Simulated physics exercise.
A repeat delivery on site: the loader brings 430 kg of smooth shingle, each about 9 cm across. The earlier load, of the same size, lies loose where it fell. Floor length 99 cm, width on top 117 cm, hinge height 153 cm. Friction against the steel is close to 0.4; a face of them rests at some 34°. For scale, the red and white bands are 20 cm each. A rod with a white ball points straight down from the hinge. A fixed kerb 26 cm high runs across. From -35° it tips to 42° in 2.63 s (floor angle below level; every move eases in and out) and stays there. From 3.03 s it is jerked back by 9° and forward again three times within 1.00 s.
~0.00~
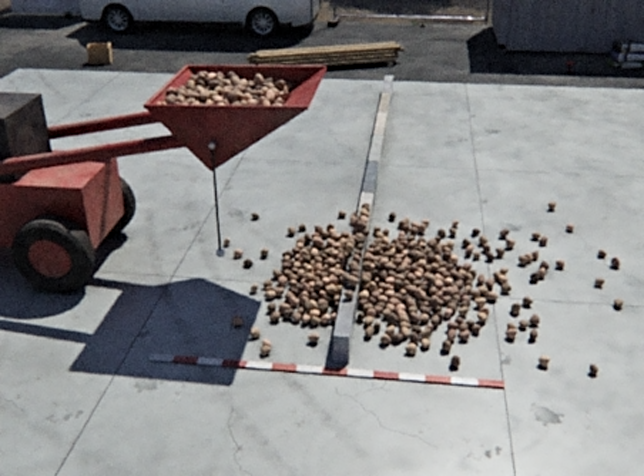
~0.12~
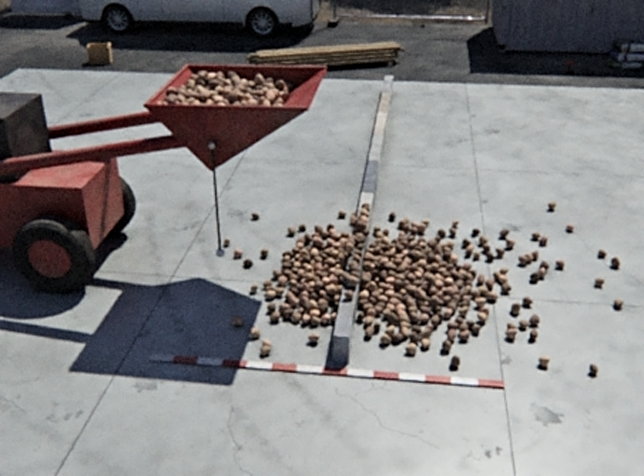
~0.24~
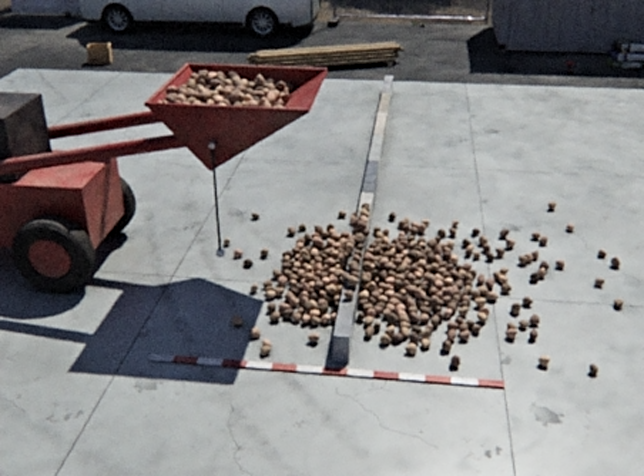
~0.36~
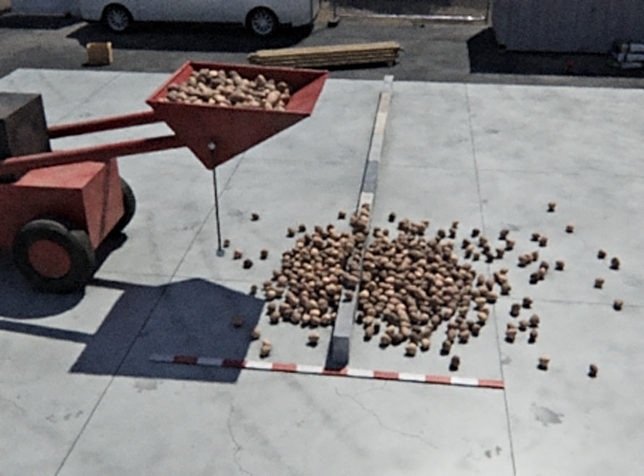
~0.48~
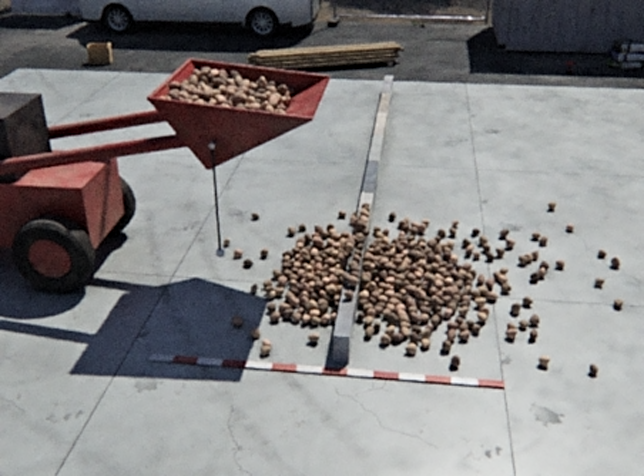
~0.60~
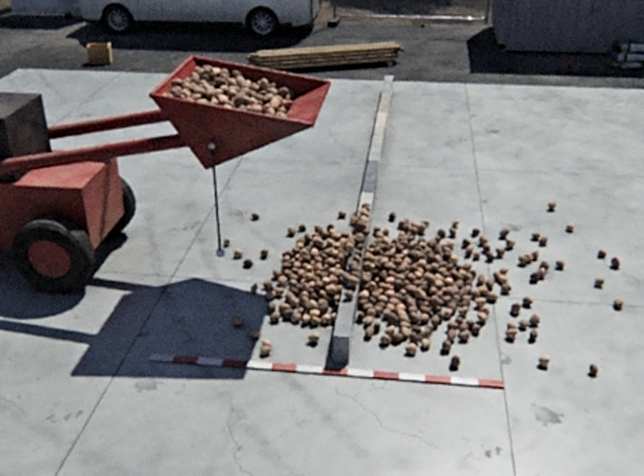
A red loader on the left holds a raised bucket of brownish stones over a pale concrete yard, seen from above at an angle, with a white vehicle and planks behind. A loose pile of similar stones lies across a long grey kerb, beside a red-and-white banded strip. The bucket slowly tilts its front lip slightly downward, its stones barely shifting, while the camera stays still.
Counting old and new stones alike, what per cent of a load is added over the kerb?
About 26 per cent.
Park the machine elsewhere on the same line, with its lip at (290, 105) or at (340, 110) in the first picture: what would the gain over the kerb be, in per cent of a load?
About 10 and 70 per cent.
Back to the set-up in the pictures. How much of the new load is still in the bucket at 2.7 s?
About 0 per cent.
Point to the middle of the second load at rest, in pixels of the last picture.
Their middle is at about (331, 265).
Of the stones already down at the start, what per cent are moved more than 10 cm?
Roughly 15 per cent of them.
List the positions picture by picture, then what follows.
In the first frame, lip at (307, 108), floor tilted -35°, highest stones at (227, 82). The earlier load is highest near (354, 245), 32 cm above ground level, 39 % on this side of the kerb, 60 % over the kerb.
In the second frame, the bucket is at -35°, its lip at (308, 109); the top of the load is at (227, 82); the stones move at 0.0 m/s on average.
In the third frame, the bucket is at -33°, its lip at (309, 111); the top of the load is at (223, 82); the stones move at 0.1 m/s on average.
In the fourth frame, lip at (310, 115), floor tilted -31°, highest stones at (209, 81); the stones move at 0.1 m/s on average.
In the fifth frame, lip at (312, 120), floor tilted -28°, highest stones at (204, 78); the stones move at 0.1 m/s on average.
In the sixth frame, the bucket is at -25°, its lip at (313, 126); the top of the load is at (201, 76); the stones move at 0.1 m/s on average.
After 2.0 s the floor is at 30°; in per cent of one load, 85 in the bucket, 54 on this side of the kerb, 60 over the kerb; the foremost stones are at (588, 266).
After 2.7 s the floor is at 42°; in per cent of one load, 1 in the bucket, 121 on this side of the kerb, 77 over the kerb; the foremost stones are at (588, 266).
After 4.5 s the floor is at 42°; in per cent of one load, 0 in the bucket, 114 on this side of the kerb, 86 over the kerb; the foremost stones are at (588, 266).
After 7.2 s the floor is at 42°; in per cent of one load, 0 in the bucket, 114 on this side of the kerb, 86 over the kerb; the foremost stones are at (588, 266). Net gain over the kerb, 26.
